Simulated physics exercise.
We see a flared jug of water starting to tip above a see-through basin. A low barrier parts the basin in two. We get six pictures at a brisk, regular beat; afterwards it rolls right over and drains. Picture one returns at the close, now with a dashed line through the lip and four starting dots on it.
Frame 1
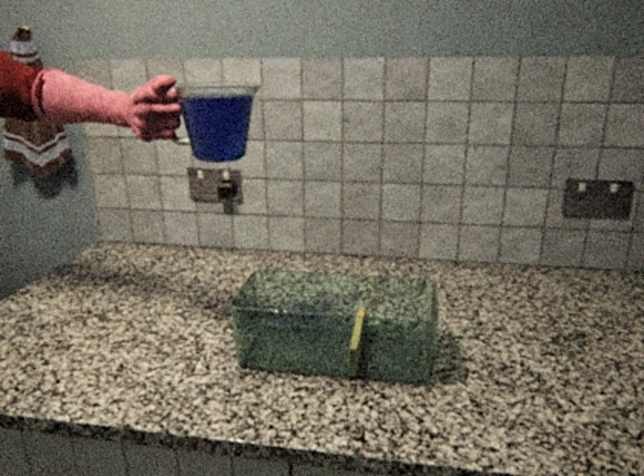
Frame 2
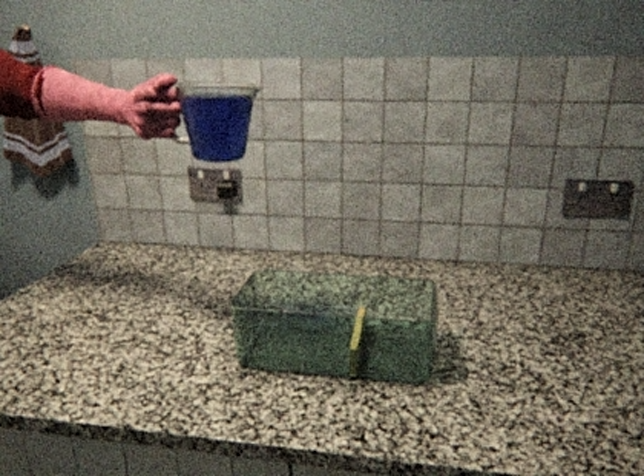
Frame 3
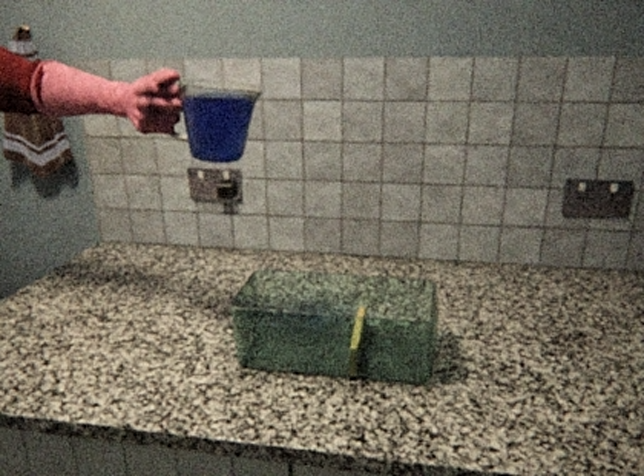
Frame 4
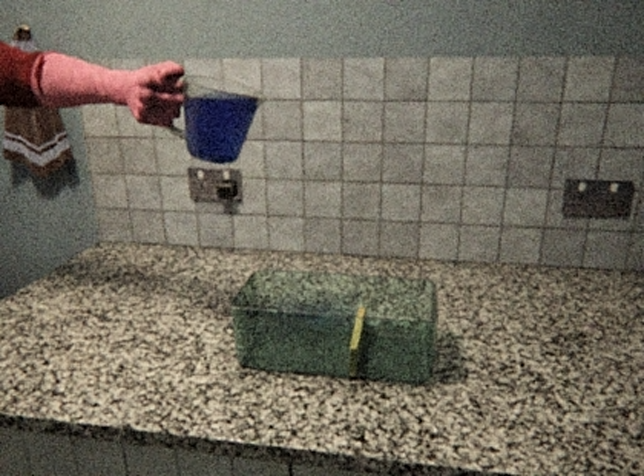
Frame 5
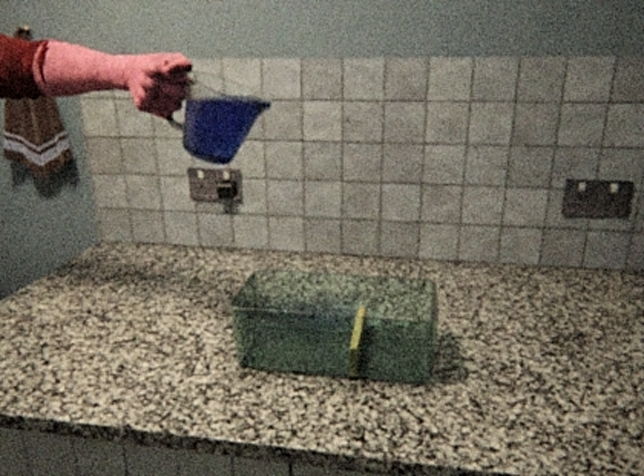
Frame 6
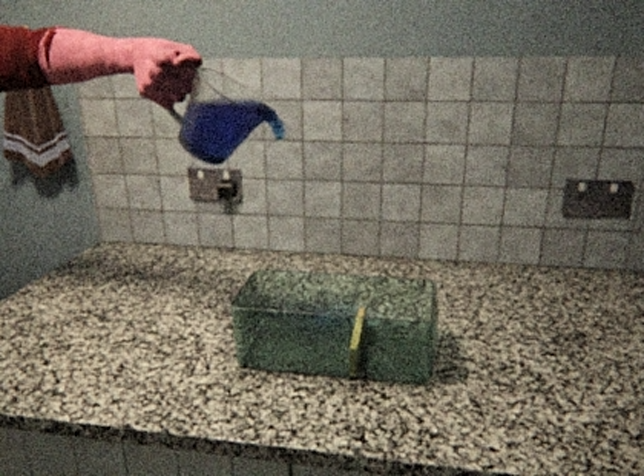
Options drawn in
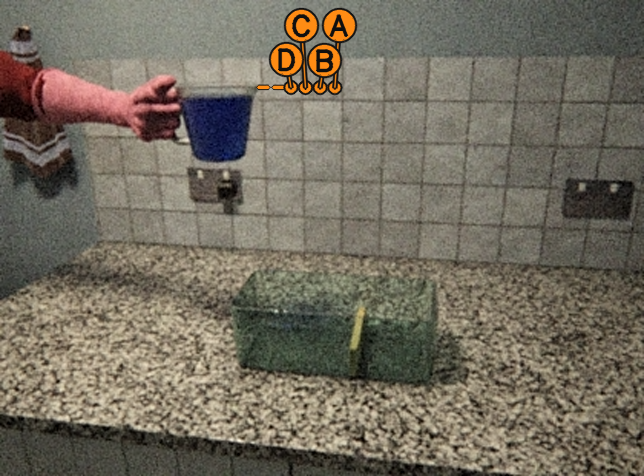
The clip shows a hand holding a clear jug of blue water above a see-through basin parted by a low yellow-edged barrier; the hand gradually tilts the jug to the right until water begins to pass over its lip.
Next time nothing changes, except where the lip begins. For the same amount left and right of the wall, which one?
Use dot D.
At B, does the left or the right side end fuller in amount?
The right one.
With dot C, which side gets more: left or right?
The right one.
In orange, A at (334, 87); B at (320, 87); C at (305, 87); D at (290, 87).
Choosing A, about 12 % ends left of the wall and 81 % right of it; 7 % is lost outside.
Choosing B, about 14 % ends left of the wall and 84 % right of it; 3 % is lost outside.
Choosing C, about 24 % ends left of the wall and 74 % right of it; 3 % is lost outside.
Choosing D, about 53 % ends left of the wall and 43 % right of it; 4 % is lost outside.
